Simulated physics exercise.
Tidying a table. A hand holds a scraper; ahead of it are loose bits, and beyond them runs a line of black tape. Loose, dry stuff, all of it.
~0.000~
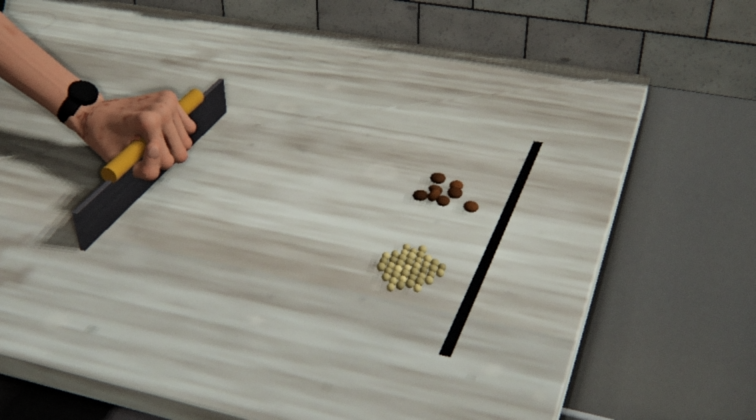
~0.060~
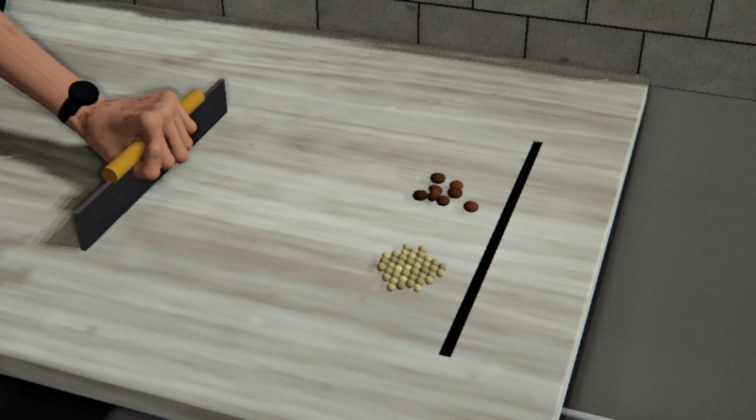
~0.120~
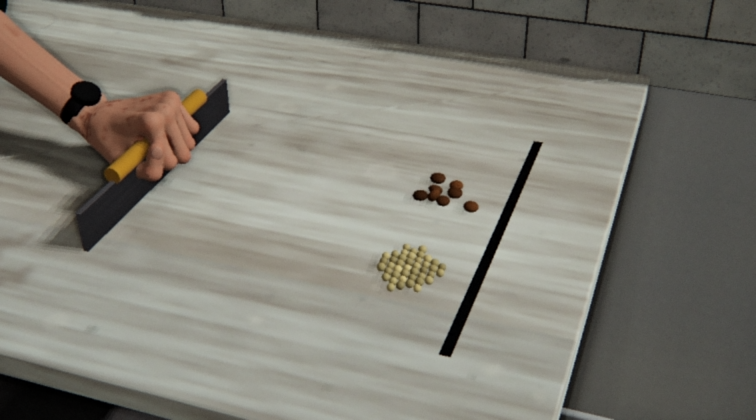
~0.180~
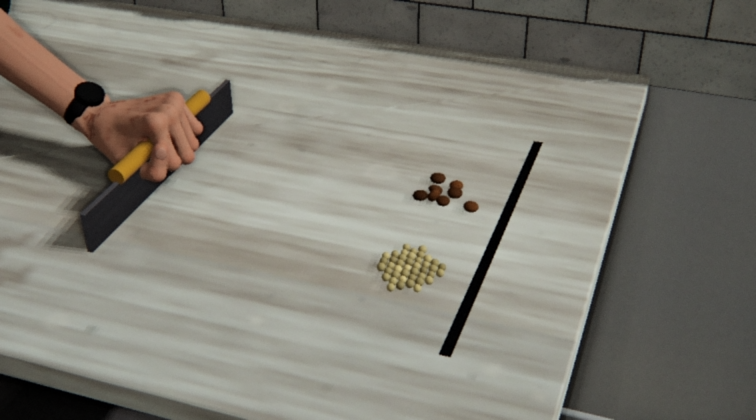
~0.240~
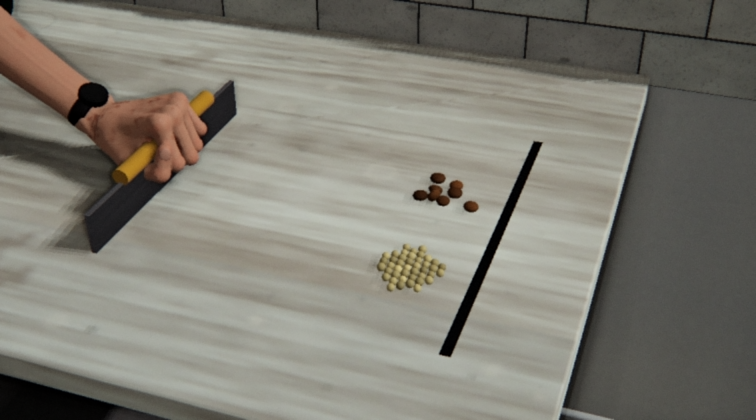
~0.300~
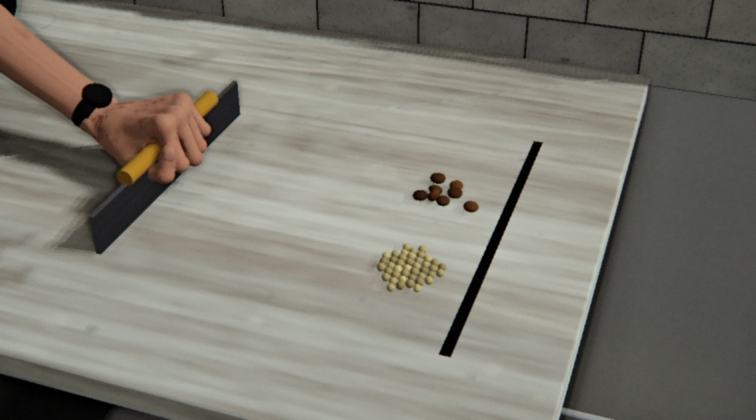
The clip shows a hand holding a dark scraper with a yellow handle on a pale wood-grain table, sliding it slightly to the right, while a cluster of soya beans, some brown kibble and a black tape line stay still.
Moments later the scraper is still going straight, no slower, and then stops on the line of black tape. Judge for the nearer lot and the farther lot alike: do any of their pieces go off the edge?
Nearer lot: None go off. Farther lot: None go off.
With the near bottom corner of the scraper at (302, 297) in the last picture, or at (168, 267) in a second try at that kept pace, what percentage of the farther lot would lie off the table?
Around 80 % and around 0 %.
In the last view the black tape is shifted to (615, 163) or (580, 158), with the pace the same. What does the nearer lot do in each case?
Loses some off the end; holds its place.
Around 2.55 s, scraper still moving, near (332, 170); nearer lot all on the table, its front near (440, 273); farther lot all on the table, its front near (470, 207).
Around 4.81 s, scraper stopped at the black tape; nearer lot all on the table, its front near (512, 300); farther lot all on the table, its front near (561, 224).
Finally (5.3 s), scraper stopped at the black tape; nearer lot all on the table, its front near (512, 300); farther lot all on the table, its front near (561, 224).
